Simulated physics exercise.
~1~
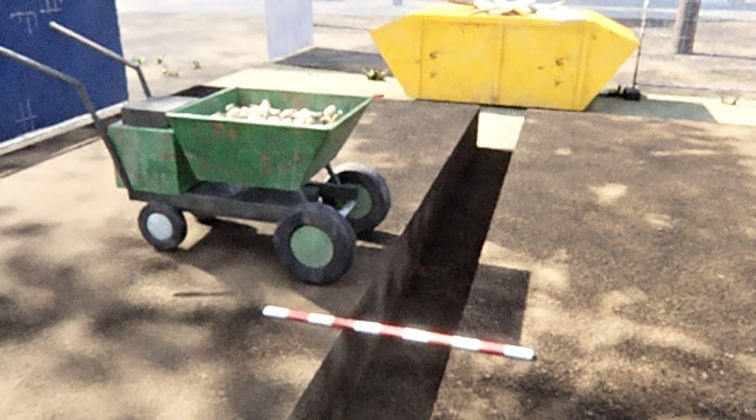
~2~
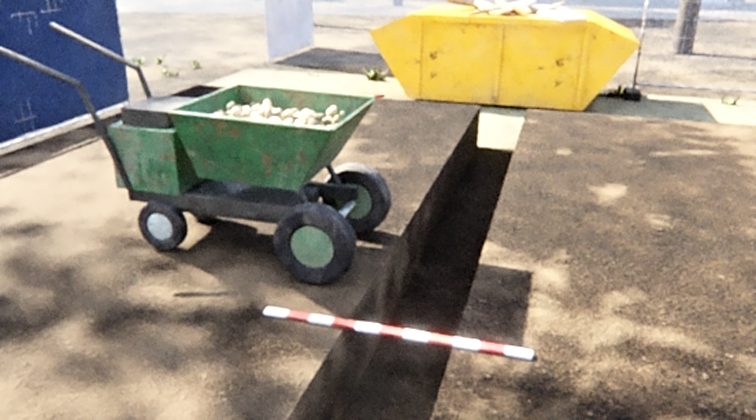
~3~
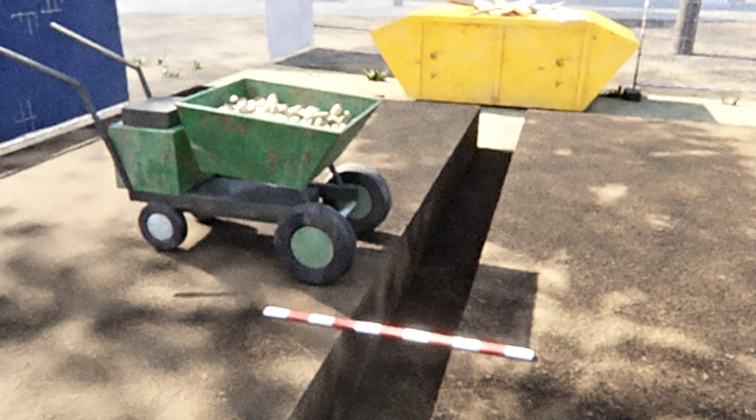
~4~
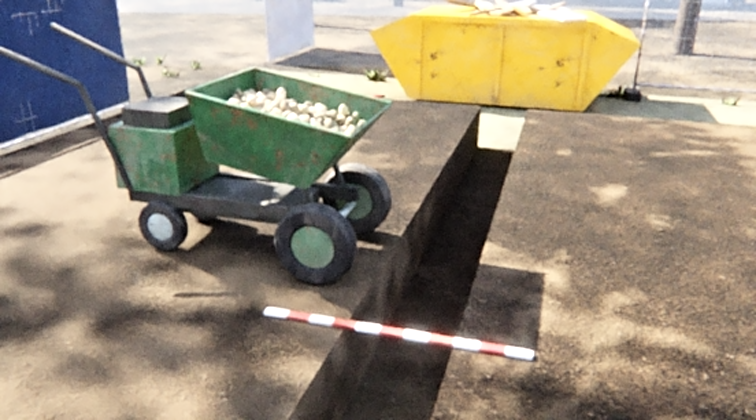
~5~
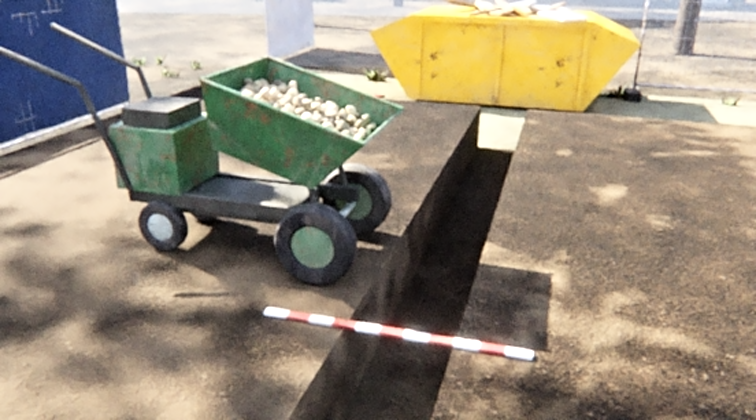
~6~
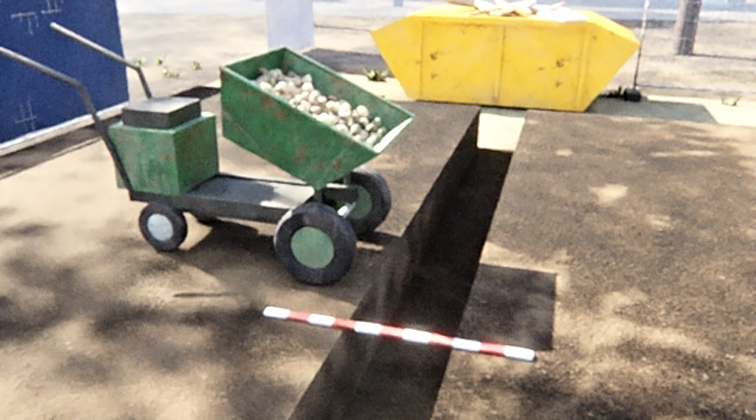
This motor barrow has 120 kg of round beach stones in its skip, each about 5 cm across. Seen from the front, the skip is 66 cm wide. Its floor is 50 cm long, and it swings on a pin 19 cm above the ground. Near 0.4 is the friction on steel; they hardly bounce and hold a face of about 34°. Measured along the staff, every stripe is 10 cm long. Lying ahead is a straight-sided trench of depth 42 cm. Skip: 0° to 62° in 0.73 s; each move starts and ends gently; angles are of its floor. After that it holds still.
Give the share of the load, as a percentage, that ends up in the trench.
22 %.
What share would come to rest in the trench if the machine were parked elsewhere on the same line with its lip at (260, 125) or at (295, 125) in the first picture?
Roughly 65 in a hundred from the first, 45 in a hundred from the second.
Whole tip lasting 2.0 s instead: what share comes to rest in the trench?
Expected share: Around 40%.
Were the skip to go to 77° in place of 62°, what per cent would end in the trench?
Then close to 25 per cent.
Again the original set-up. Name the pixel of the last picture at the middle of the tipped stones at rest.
(513, 275).
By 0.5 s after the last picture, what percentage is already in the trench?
About 5%.
Then, 0.2 s after the last picture the floor is at 53°, 100 % in the skip; the foremost stones are at (406, 180).
Then, 0.5 s after the last picture the floor is at 62°, 88 % in the skip, 7 % in the trench, 5 % past the trench; the foremost stones are at (501, 244).
Then, 0.9 s after the last picture the floor is at 62°, 49 % in the skip, 9 % in the trench, 42 % past the trench; the foremost stones are at (635, 290).
Then, 2.8 s after the last picture the floor is at 62°, 32 % in the skip, 22 % in the trench, 46 % past the trench; the foremost stones are past the picture's edge.
